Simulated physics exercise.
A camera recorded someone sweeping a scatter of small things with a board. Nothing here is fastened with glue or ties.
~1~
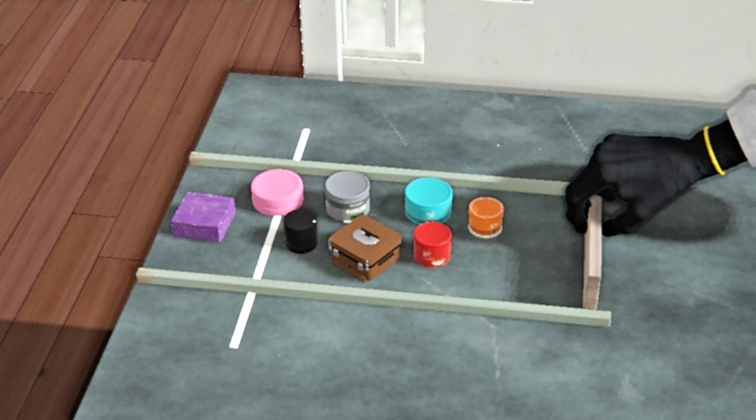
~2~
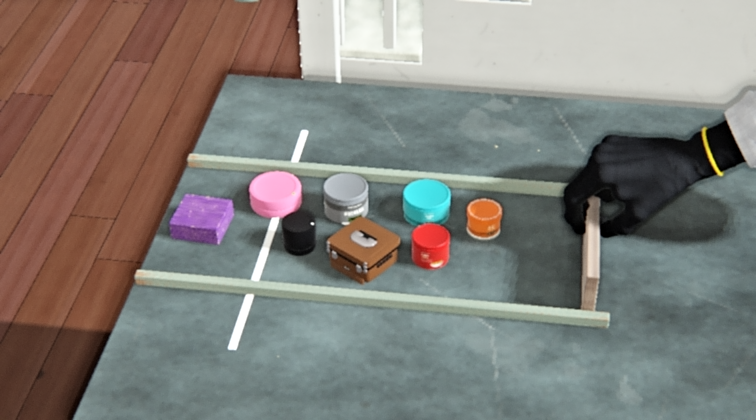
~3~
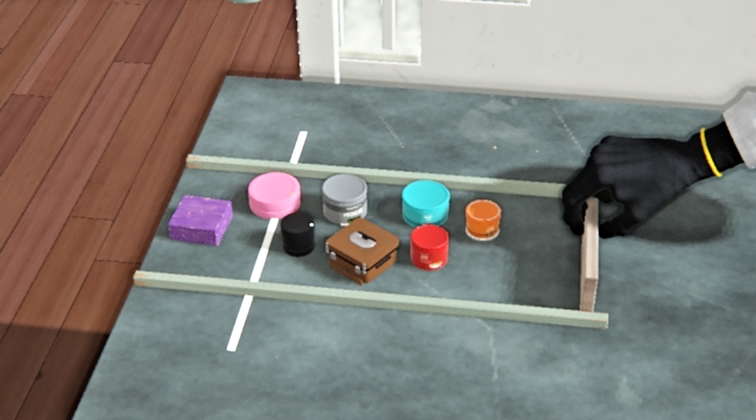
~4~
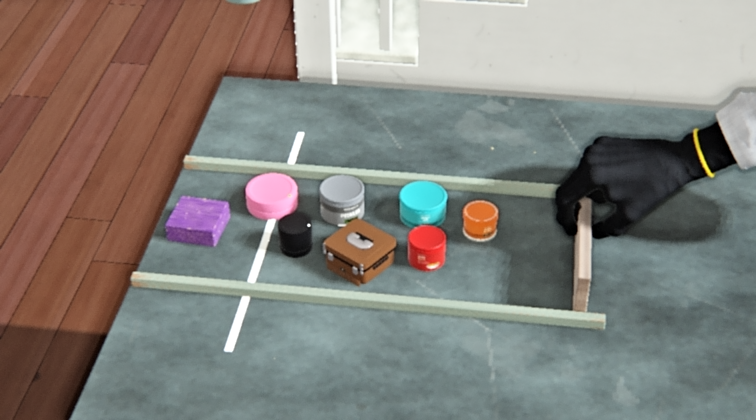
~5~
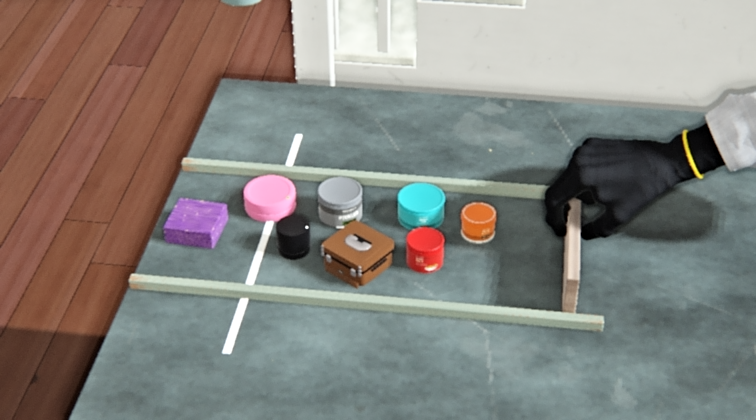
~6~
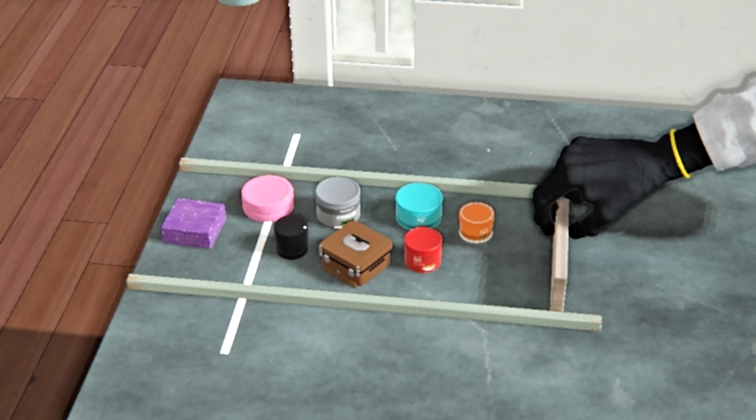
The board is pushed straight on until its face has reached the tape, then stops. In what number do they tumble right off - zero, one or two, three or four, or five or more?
Zero tumble off.
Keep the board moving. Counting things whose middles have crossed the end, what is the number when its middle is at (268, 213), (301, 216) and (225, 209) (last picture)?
The numbers past the end are 0, 0 and 2.
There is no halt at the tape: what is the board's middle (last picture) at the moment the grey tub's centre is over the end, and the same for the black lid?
The grey tub puts it at (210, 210), the black lid at (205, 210).
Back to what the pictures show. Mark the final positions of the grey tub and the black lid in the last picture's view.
The first one ends at (217, 201), the second at (210, 226).
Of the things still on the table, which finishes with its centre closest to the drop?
Result: Purple block.
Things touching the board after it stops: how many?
4 are in contact with it.
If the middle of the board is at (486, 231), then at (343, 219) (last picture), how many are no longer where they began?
Counts: 1, 7.
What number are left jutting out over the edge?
Result: 1.
Early on, none off yet; purple block at rest near (194, 223); pink lid at rest near (268, 199); black lid at rest near (291, 237).
A while later, none off yet; purple block at rest near (194, 223); pink lid travelled about its own width near (223, 190); black lid travelled about its own width near (250, 230).
Finally, the number that fall off is zero.
